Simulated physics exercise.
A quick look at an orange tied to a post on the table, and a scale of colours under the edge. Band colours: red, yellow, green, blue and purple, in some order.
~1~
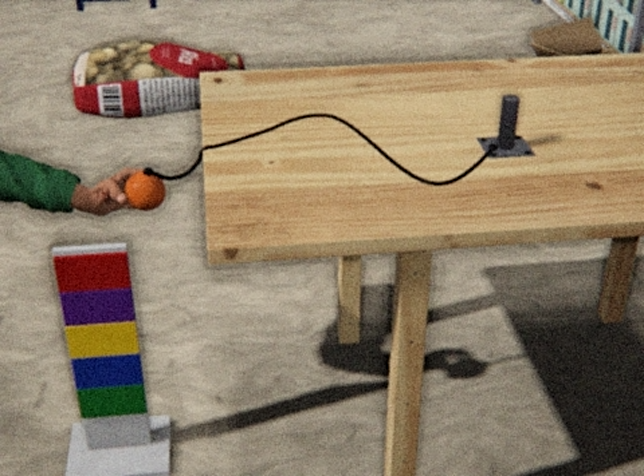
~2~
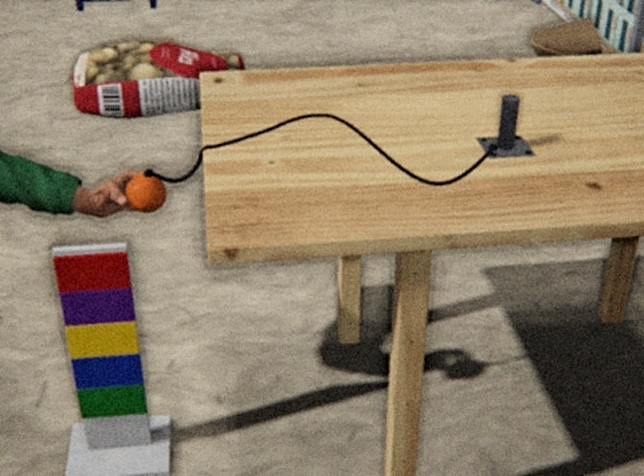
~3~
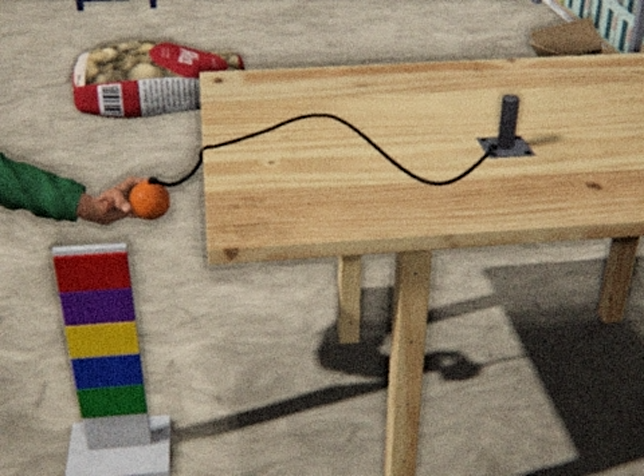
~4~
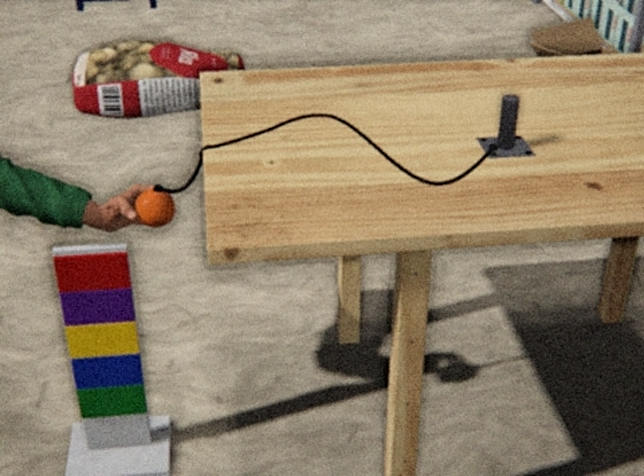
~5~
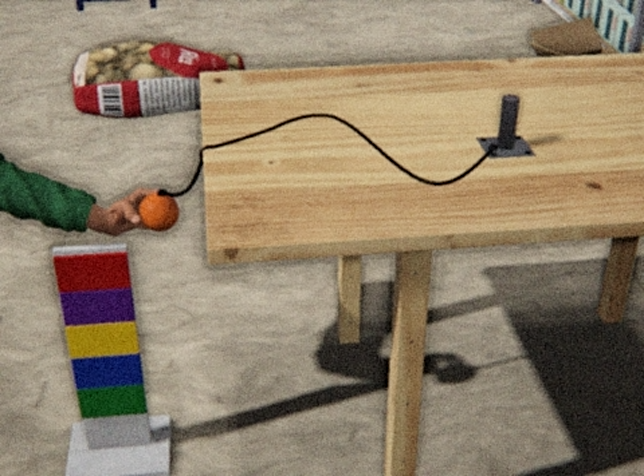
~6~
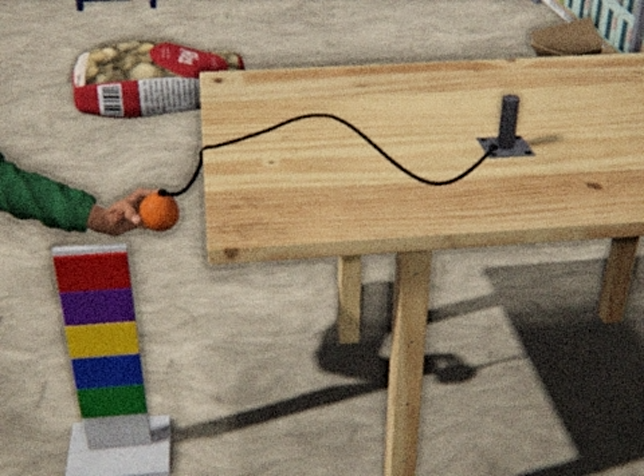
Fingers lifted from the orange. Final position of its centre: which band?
Band: Blue.
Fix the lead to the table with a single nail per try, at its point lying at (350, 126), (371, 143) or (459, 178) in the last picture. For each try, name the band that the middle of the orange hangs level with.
Each in turn comes out as red, purple, yellow.
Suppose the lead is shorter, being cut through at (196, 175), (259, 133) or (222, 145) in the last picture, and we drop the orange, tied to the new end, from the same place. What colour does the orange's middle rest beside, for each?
Try by try, the answer is yellow; red; purple.
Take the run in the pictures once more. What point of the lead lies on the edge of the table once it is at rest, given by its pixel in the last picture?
Around (331, 117).
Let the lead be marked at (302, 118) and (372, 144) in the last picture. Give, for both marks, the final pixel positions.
The first moves to (205, 199), the second to (282, 158).
Soon after, orange near (204, 348); level with yellow.
Then, orange near (222, 378); level with blue.
At rest, orange near (220, 375); level with blue. Its centre hangs level with the blue band.
